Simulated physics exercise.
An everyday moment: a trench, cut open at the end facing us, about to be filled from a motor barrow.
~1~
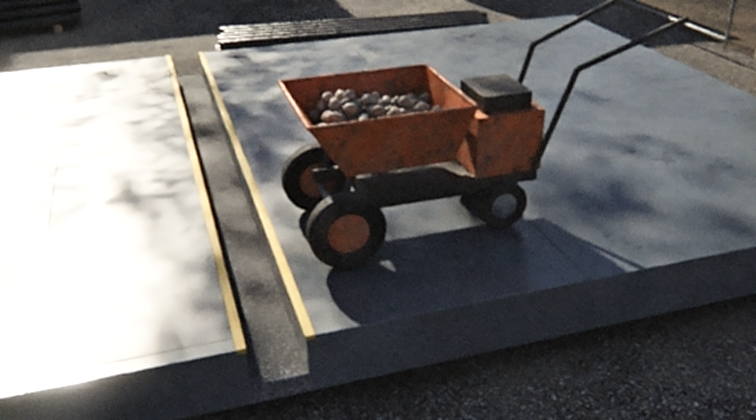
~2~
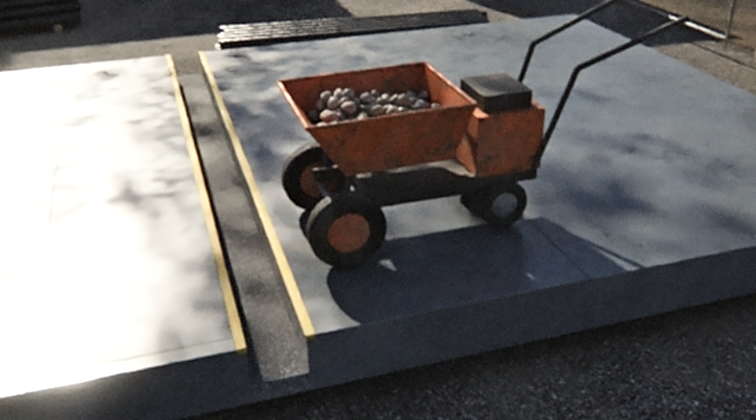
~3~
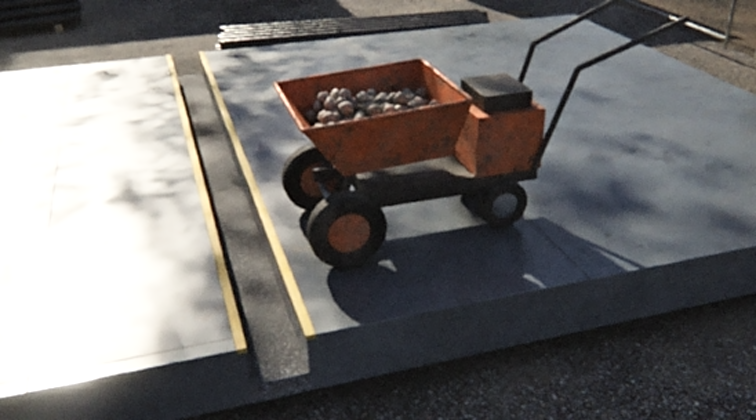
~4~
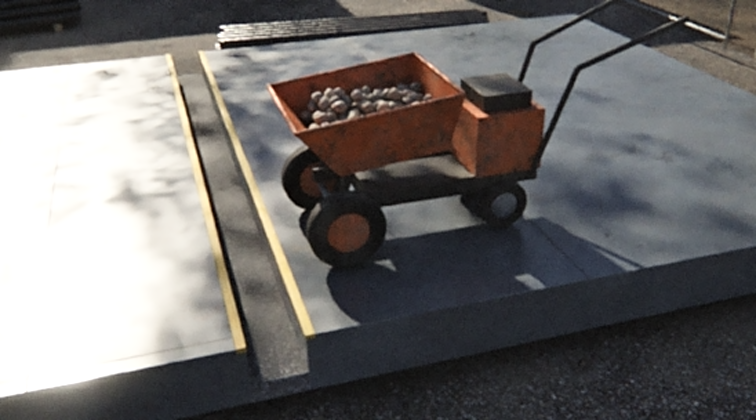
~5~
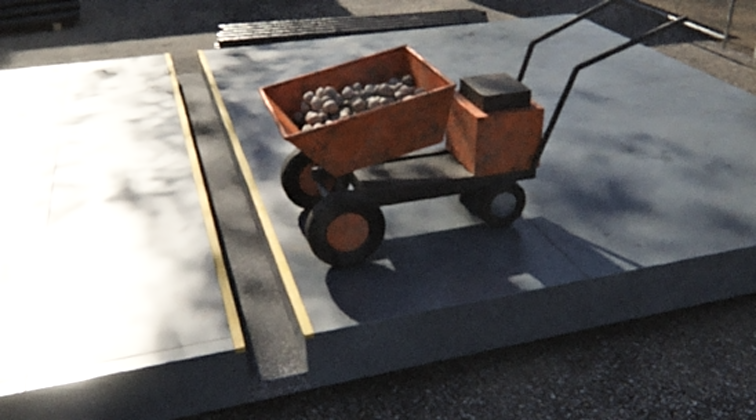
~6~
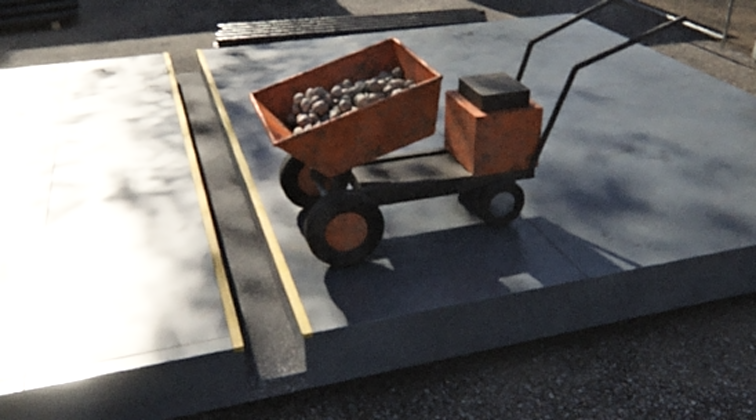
An orange skip loaded with rounded stones tilts gradually leftward on a stationary wheeled barrow.
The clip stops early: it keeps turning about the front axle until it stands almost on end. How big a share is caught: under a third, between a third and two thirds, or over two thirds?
The trench ends with under a third of it.
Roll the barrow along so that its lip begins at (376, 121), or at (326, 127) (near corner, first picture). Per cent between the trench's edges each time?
Near 90 % and 40 %.
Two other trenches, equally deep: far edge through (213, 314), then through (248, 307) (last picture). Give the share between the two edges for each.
In turn 40 and 0 in a hundred.
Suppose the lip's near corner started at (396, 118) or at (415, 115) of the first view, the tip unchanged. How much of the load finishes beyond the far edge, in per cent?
About 0 and 0 per cent.
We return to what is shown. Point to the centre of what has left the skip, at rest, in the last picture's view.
Close to (170, 255).
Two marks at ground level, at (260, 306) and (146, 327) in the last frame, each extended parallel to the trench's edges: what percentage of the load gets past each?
In turn 80 and 20 in a hundred.
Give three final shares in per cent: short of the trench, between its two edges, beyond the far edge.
Short: 0 %, between: 5 %, beyond: 80 %.
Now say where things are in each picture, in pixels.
The first frame shows lip of the skip near (309, 129), level; top of the load near (373, 111), river pebbles; first edge of the trench near (297, 301); far edge near (232, 313), the trench under half as wide as the skip, and about as deep as wide.
The second frame shows lip of the skip near (308, 129), level; top of the load near (372, 110).
The third frame shows lip of the skip near (303, 131), tipped barely; top of the load near (385, 111).
The fourth frame shows lip of the skip near (296, 134), tipped a little; top of the load near (379, 108).
The fifth frame shows lip of the skip near (287, 139), tipped a little; top of the load near (380, 103).
The sixth frame shows lip of the skip near (276, 145), tipped clearly; top of the load near (379, 99); first edge of the trench near (295, 299); far edge near (230, 311).
Shortly afterwards, skip tipped steeply; the whole lot in the skip.
Next, skip tipped right over; the bulk in the skip; near a quarter beyond it; only a few falling.
Some moments later, skip tipped right over; near a quarter in the skip; only a few in or heaped over the trench; the bulk beyond it.
In the end, skip tipped right over; near a quarter in the skip; a little in or heaped over the trench; the bulk beyond it.
